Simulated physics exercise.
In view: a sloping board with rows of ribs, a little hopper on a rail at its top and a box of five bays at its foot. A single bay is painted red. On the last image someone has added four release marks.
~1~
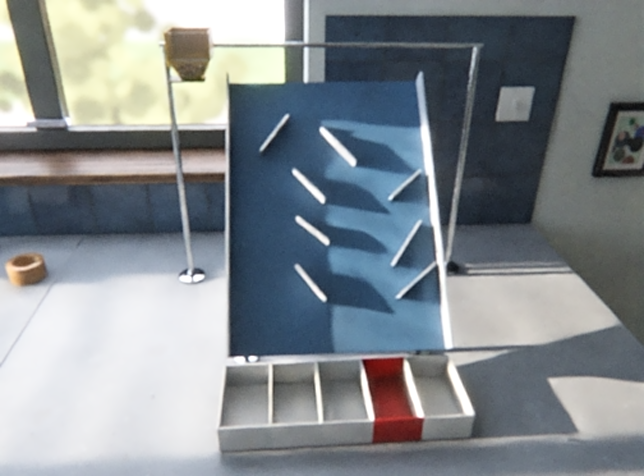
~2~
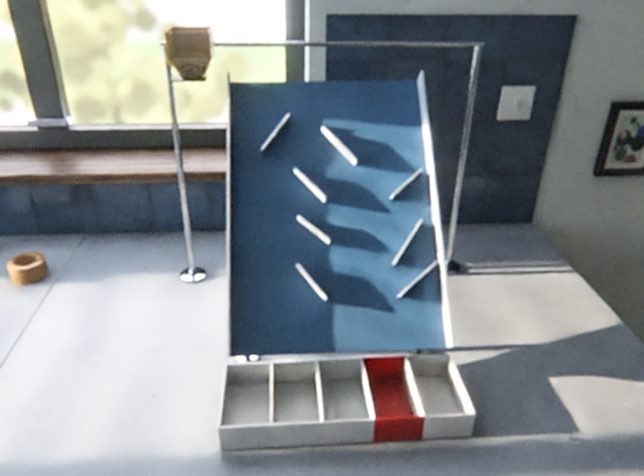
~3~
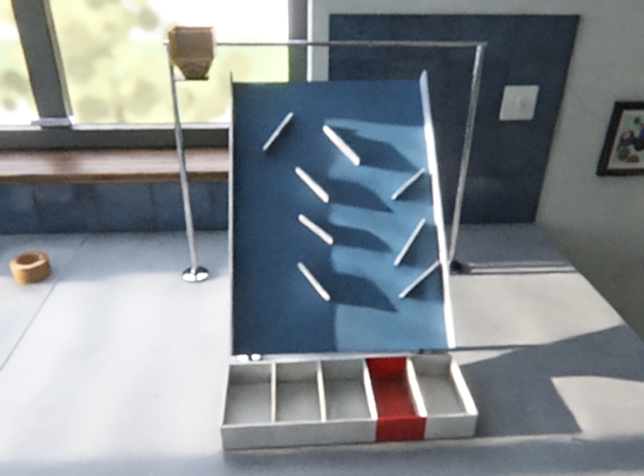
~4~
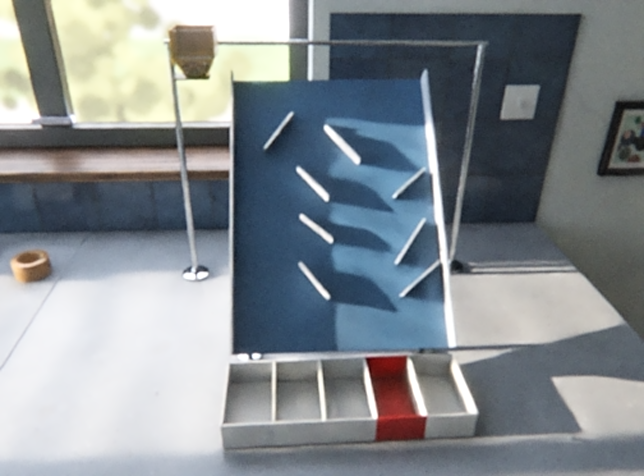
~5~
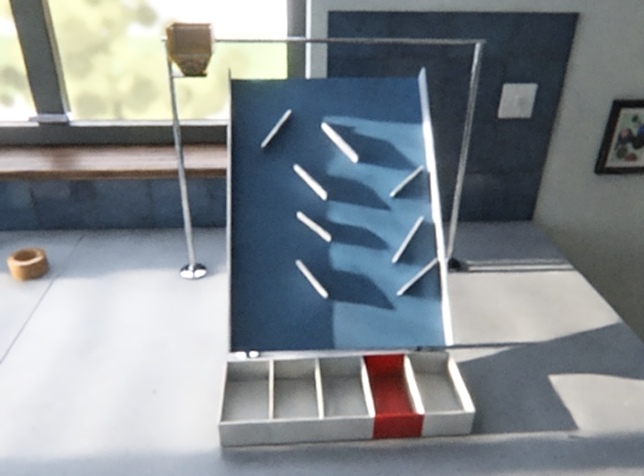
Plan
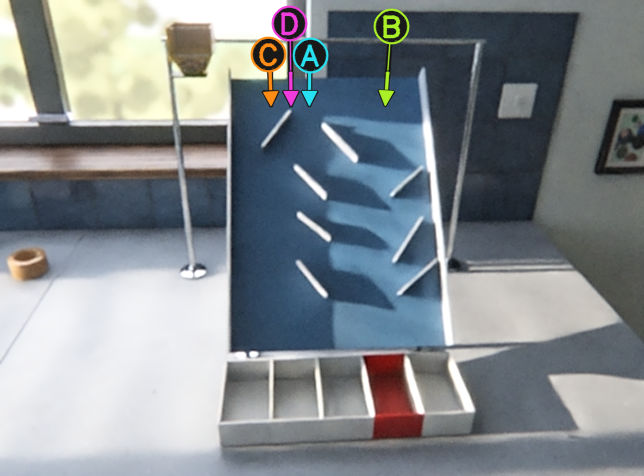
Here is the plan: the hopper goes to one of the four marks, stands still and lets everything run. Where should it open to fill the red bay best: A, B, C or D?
The best mark is A.
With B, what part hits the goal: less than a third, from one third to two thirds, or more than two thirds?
Mark B gives less than a third.
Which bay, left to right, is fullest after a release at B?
The third from the left.
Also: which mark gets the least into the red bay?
That is mark C.
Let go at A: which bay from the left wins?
The fourth from the left.
On the marked copy, mark A meets the board at (309, 100); mark B meets the board at (385, 100); mark C meets the board at (270, 100); mark D meets the board at (291, 100).
Choosing A, about two thirds in the red bay, about a third in other bays, a stray few outside the box.
Choosing B, about a quarter in the red bay, most in other bays.
Choosing C, none in the red bay, nearly all in other bays.
Choosing D, about a third in the red bay, about half in other bays, a small part outside the box.
